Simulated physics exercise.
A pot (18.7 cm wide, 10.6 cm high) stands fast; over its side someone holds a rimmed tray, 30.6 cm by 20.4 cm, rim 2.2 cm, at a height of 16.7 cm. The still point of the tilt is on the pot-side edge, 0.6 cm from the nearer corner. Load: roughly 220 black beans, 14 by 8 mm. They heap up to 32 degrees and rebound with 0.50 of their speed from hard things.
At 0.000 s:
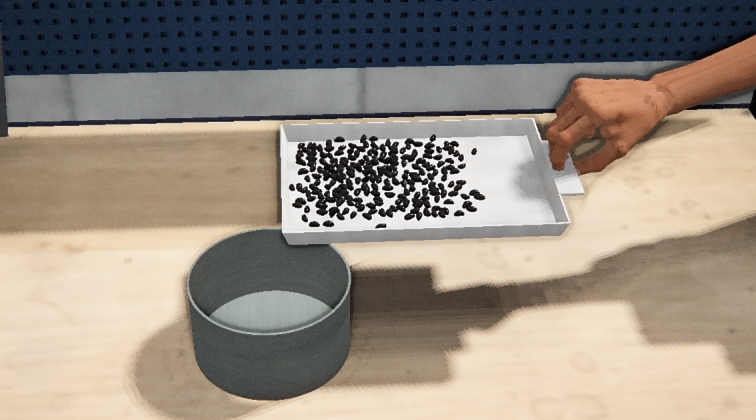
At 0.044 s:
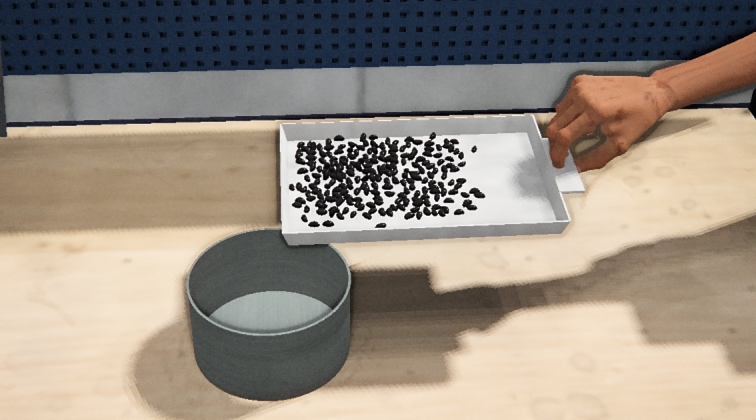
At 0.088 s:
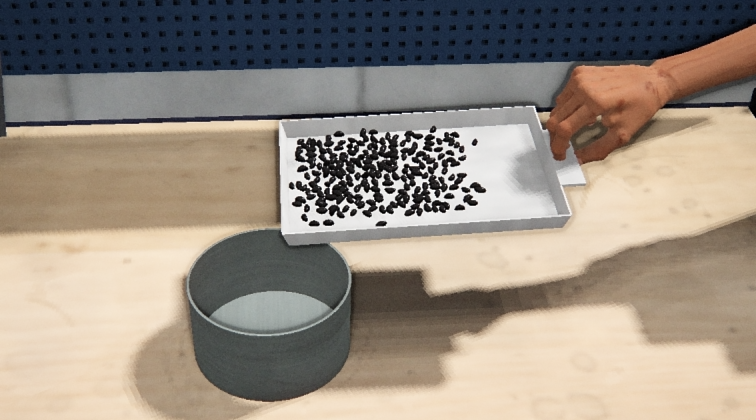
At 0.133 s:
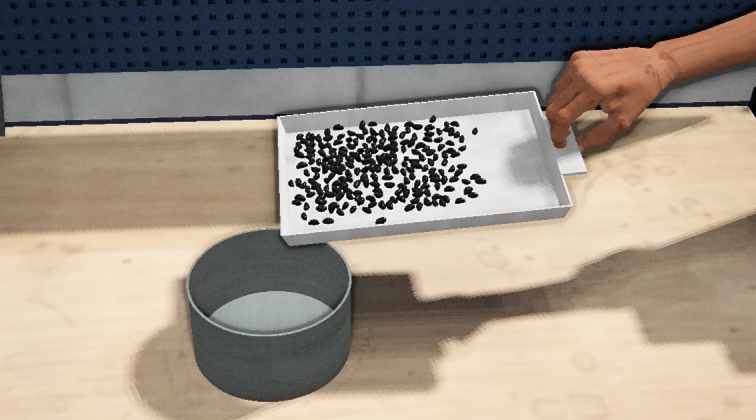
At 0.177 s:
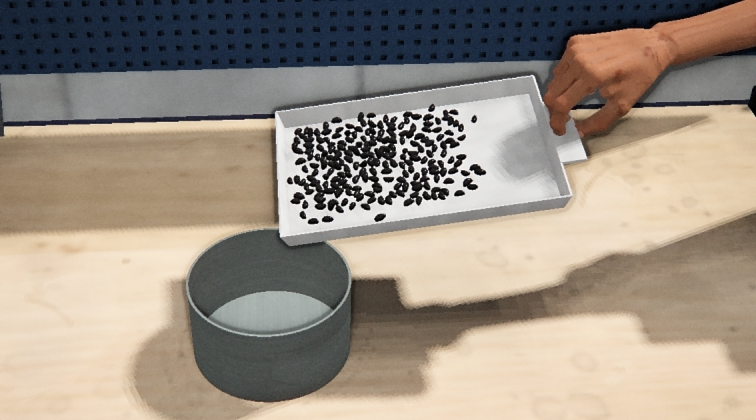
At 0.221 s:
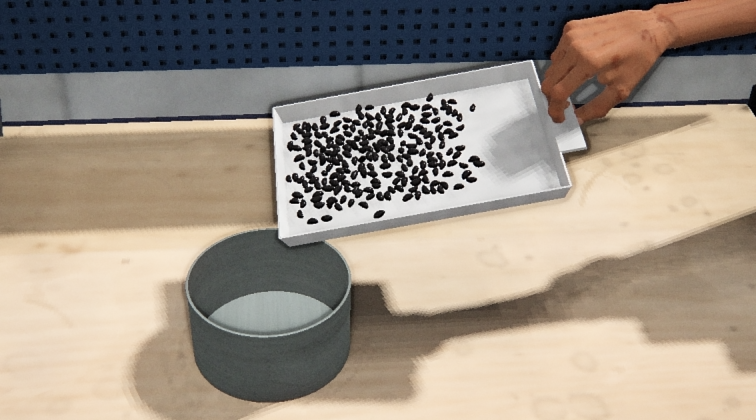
At the start, a hand at the right holds a white rimmed tray of scattered black beans nearly level, above and behind a dark round pot on a wooden surface. The hand then gradually tilts the tray, its far side rising and its left front corner lowest, while the pot stays still.
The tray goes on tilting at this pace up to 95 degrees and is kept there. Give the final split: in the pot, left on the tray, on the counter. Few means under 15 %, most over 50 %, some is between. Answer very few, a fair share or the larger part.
In the pot: The larger part; left on the tray: Very few; on the counter: Very few.
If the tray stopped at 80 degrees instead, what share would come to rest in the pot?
It would be near 95 per cent.
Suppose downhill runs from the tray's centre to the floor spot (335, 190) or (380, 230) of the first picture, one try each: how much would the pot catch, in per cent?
Some 55 and 80 per cent.
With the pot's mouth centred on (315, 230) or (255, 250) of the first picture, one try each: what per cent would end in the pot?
Some 0 and 50 per cent.
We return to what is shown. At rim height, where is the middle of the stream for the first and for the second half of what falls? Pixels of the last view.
At about (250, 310), then at (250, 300).
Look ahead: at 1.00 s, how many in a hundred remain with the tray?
Some 65 per cent of the load.
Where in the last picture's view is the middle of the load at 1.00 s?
At about (265, 230).
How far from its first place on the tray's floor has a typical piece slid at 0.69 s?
Roughly 8 cm.
After 0.69 s, tilt 53 degrees; the tray holds 100 %, the pot 0 %.
Then, at 1.00 s, tilt 79 degrees; the tray holds 65 %, the pot 25 %.
After 1.41 s, tilt 95 degrees; the tray holds 0 %, the pot 100 %.
In the end, at 2.0 s, pot 100 %, tray 0 %, counter 0 %.
